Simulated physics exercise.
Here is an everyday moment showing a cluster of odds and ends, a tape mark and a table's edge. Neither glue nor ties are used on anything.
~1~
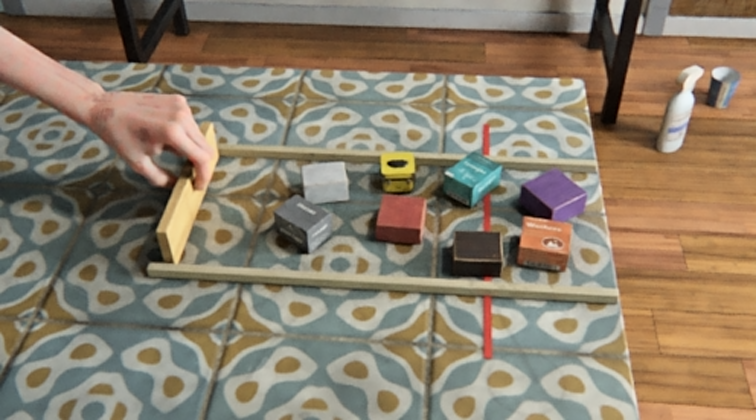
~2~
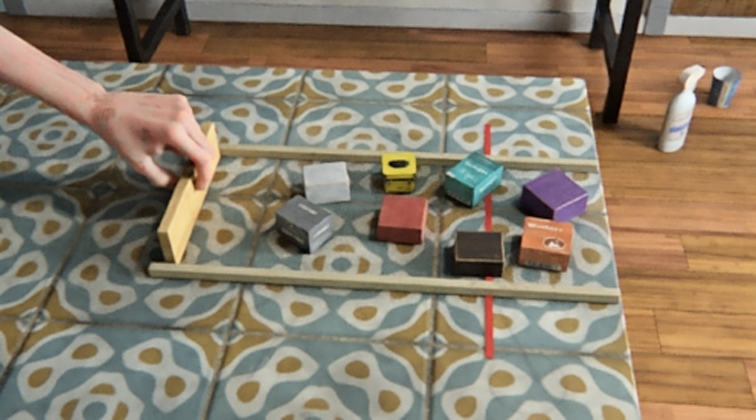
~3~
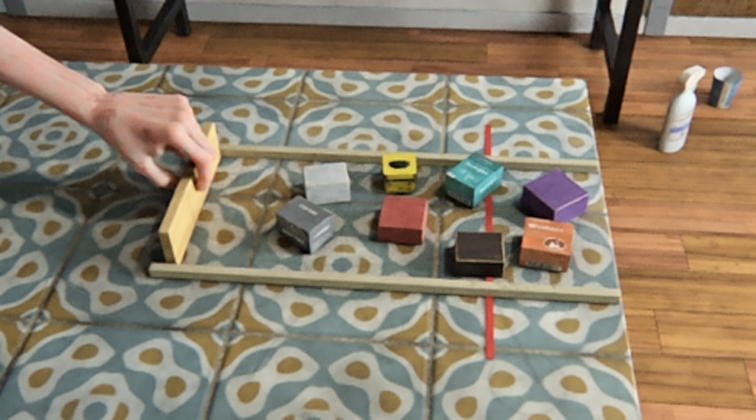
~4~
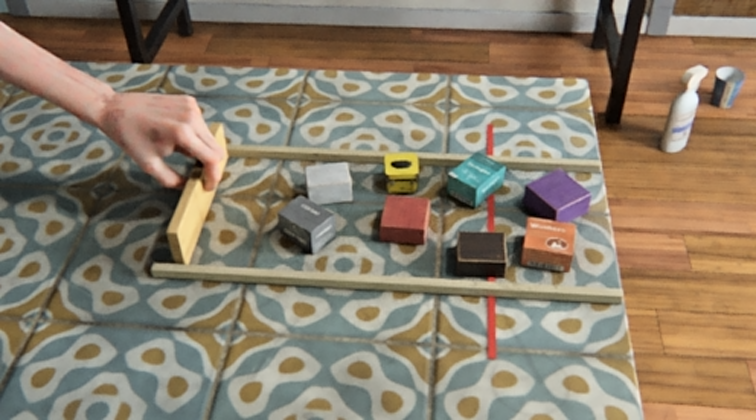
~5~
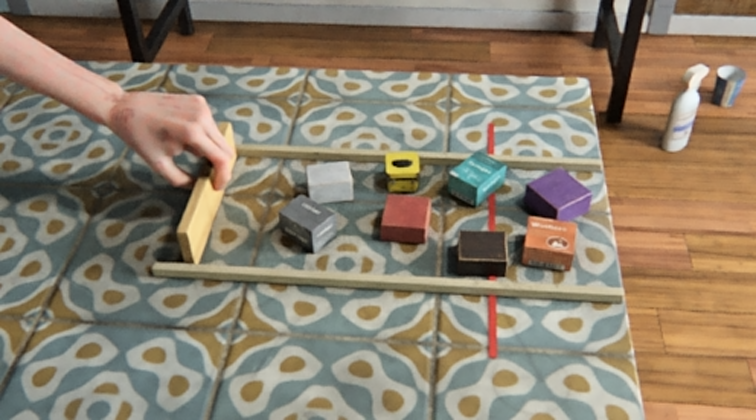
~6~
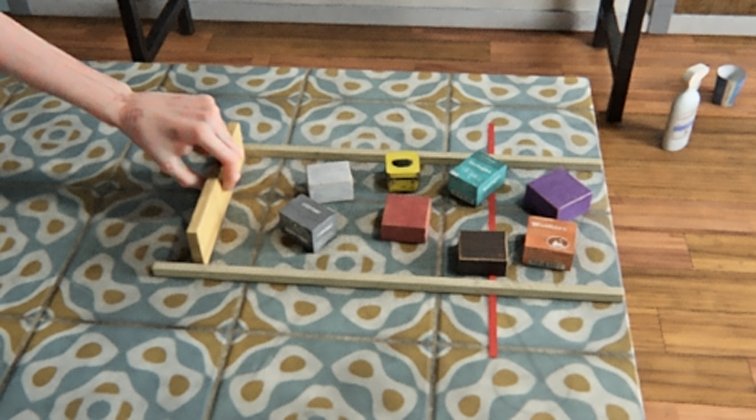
A hand slides a wooden board slightly right between two rails toward several small coloured boxes.
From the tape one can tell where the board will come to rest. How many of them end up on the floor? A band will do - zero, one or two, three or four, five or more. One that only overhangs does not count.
Answer - zero.
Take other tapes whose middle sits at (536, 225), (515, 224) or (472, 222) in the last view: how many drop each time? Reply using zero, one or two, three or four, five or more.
So, taking them in turn, I'd give one to two; one or two; zero.
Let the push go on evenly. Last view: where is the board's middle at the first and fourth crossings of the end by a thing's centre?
At (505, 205) for the first, at (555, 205) for the fourth.
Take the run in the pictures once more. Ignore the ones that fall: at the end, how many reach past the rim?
Answer: 2.
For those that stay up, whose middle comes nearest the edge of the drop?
The purple block.
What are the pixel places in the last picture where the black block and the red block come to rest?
The black block comes to rest close to (555, 263), while the red block rests close to (541, 224).
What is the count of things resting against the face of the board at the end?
Looks like 3 of them, all told.
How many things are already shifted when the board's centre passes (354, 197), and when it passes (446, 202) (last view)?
The counts are 4 and 8.
A little later, none off yet; purple block at rest near (558, 197); orange box at rest near (550, 243); black block at rest near (482, 253).
Next, none off yet; purple block moving near (571, 198); orange box moving near (563, 242); black block shifted about its own width near (515, 260).
When it is over, the number that fall off is zero.
